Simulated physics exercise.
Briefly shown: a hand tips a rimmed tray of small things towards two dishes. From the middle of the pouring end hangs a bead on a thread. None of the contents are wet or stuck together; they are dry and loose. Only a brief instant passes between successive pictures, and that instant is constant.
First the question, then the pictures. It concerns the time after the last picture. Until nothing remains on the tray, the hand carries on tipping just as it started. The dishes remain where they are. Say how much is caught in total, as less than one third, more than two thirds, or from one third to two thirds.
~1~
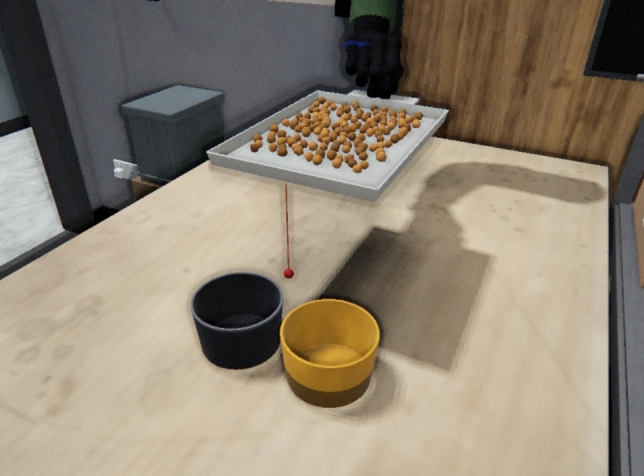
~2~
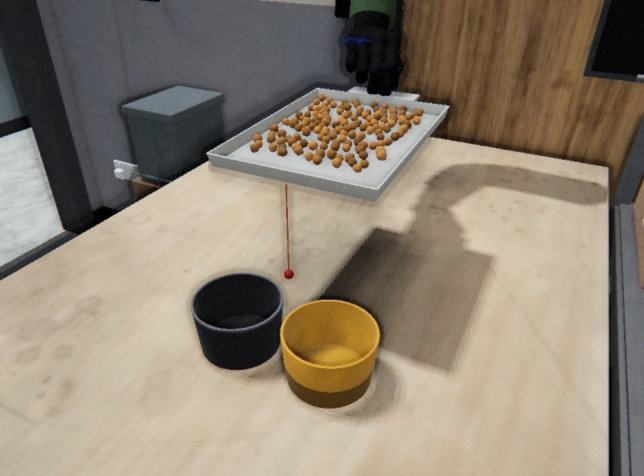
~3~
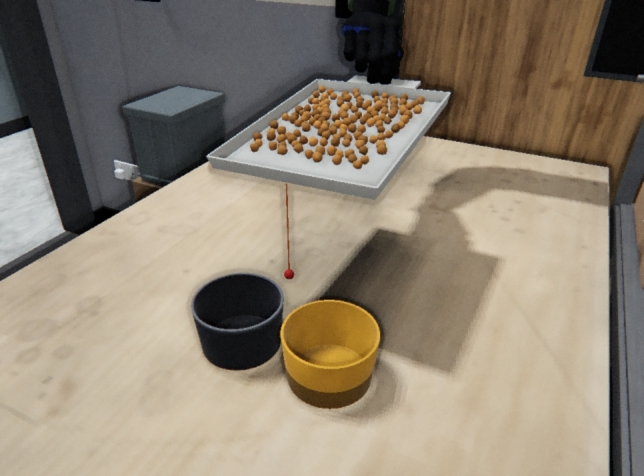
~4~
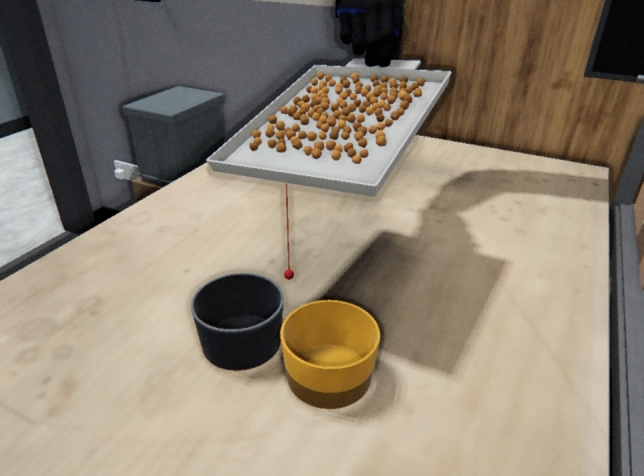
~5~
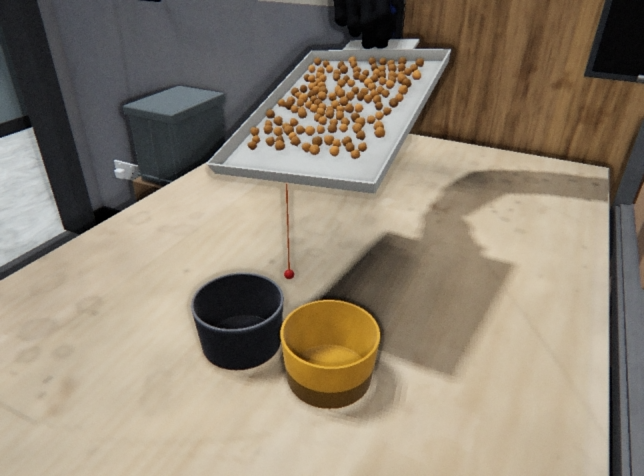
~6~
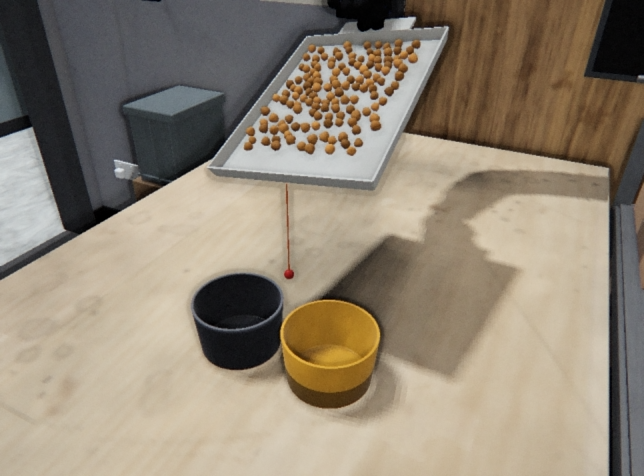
The way it goes, the dishes gather one to two thirds of the pieces.
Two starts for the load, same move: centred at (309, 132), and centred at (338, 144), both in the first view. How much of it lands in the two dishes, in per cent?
Roughly 50 and 50 percent, in that order.
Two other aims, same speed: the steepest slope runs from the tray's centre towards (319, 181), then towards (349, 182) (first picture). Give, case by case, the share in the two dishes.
Around 80 percent for the first aim and around 60 percent for the second.
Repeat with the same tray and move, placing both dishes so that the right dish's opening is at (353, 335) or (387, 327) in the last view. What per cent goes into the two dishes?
Roughly 30% the first time and 10% the second time.
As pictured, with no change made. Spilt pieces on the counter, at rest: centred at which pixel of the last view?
Approximately (189, 316).
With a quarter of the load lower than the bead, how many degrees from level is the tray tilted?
I'd say it is tilted about 85°.
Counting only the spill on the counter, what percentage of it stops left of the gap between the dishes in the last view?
100 per cent, roughly.
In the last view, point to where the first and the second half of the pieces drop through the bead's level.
I'd say around (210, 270) at first, then around (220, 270).
Soon after the last picture, tray tipped steeply; most on the tray; a small part in the air.
A little later, tray tipped past a quarter turn; about two thirds on the tray; a stray few in the right dish; a small part in the left dish; about a quarter outside both; a stray few in the air.
Later still, tray tipped past a quarter turn; a stray few in the right dish; about half in the left dish; about half outside both.
At rest, tray tipped past a quarter turn; a stray few in the right dish; about half in the left dish; about half outside both.
